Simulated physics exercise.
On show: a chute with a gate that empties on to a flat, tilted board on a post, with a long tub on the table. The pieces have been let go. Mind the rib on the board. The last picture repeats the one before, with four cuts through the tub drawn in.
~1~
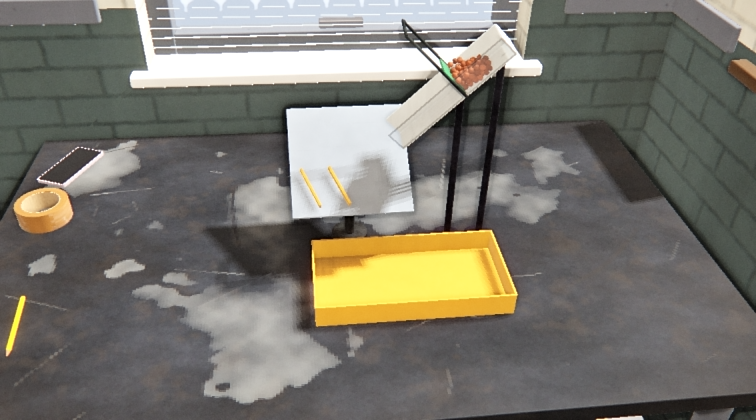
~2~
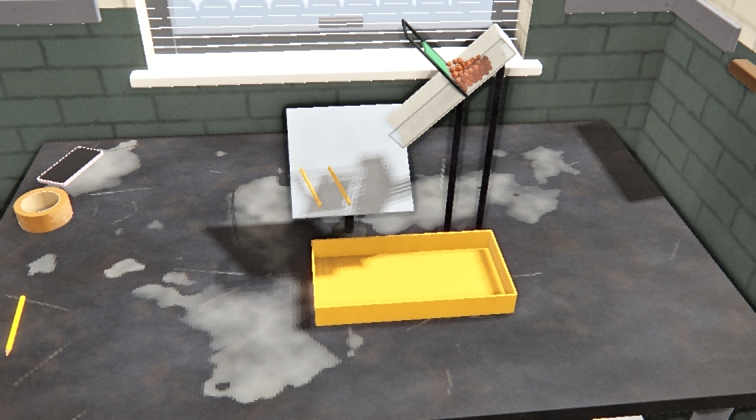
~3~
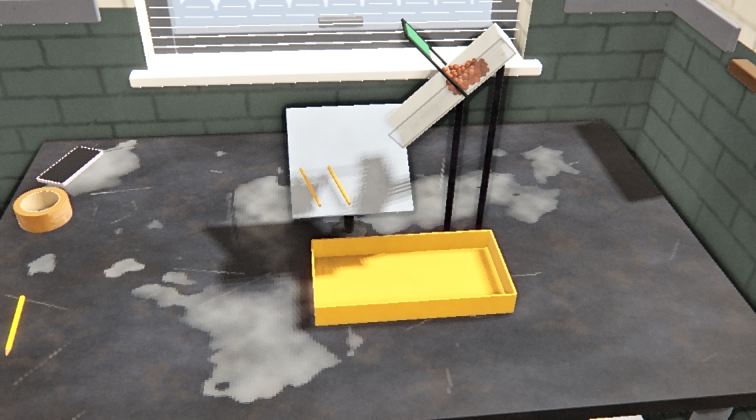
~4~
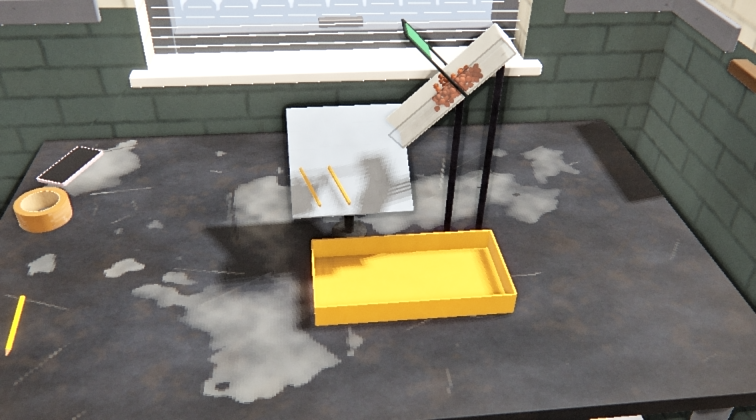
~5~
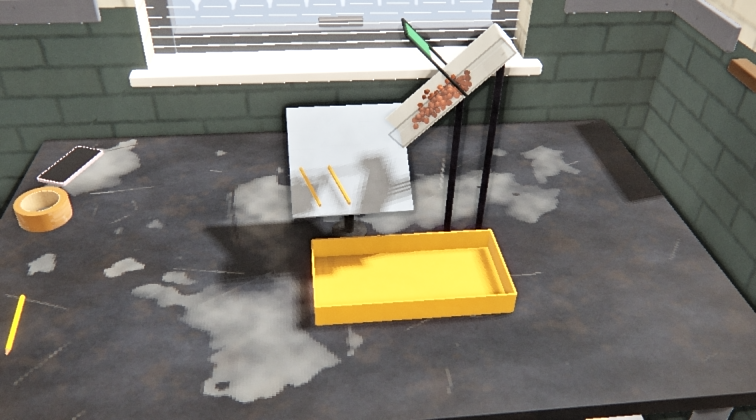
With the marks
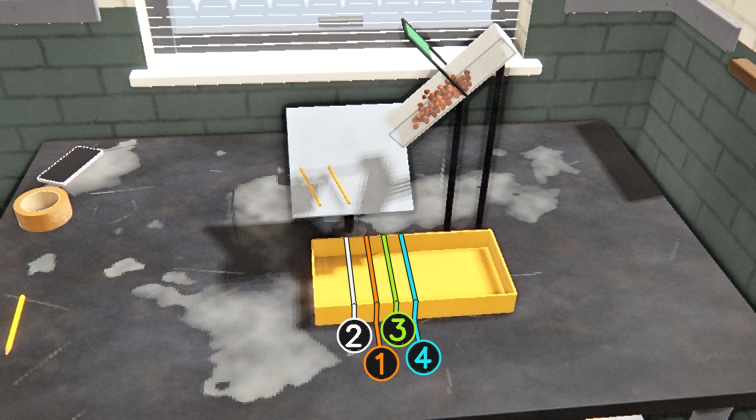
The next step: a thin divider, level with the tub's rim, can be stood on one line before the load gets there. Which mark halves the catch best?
The answer is line 1.
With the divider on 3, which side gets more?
More lands on the left.
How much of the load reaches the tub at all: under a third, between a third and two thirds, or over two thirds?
About that: Over two thirds.
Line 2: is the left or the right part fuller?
More lands on the right.
On the marked copy, line 1 crosses the front rim at (376, 303); line 2 crosses the front rim at (354, 304); line 3 crosses the front rim at (396, 302); line 4 crosses the front rim at (415, 300).
If 1 is chosen, of what is caught, roughly half on the left of the divider, roughly half on the right.
If 2 is chosen, of what is caught, about a tenth on the left of the divider, the larger part on the right.
If 3 is chosen, of what is caught, almost all on the left of the divider, about a tenth on the right.
If 4 is chosen, of what is caught, every piece on the left of the divider, not one piece on the right.
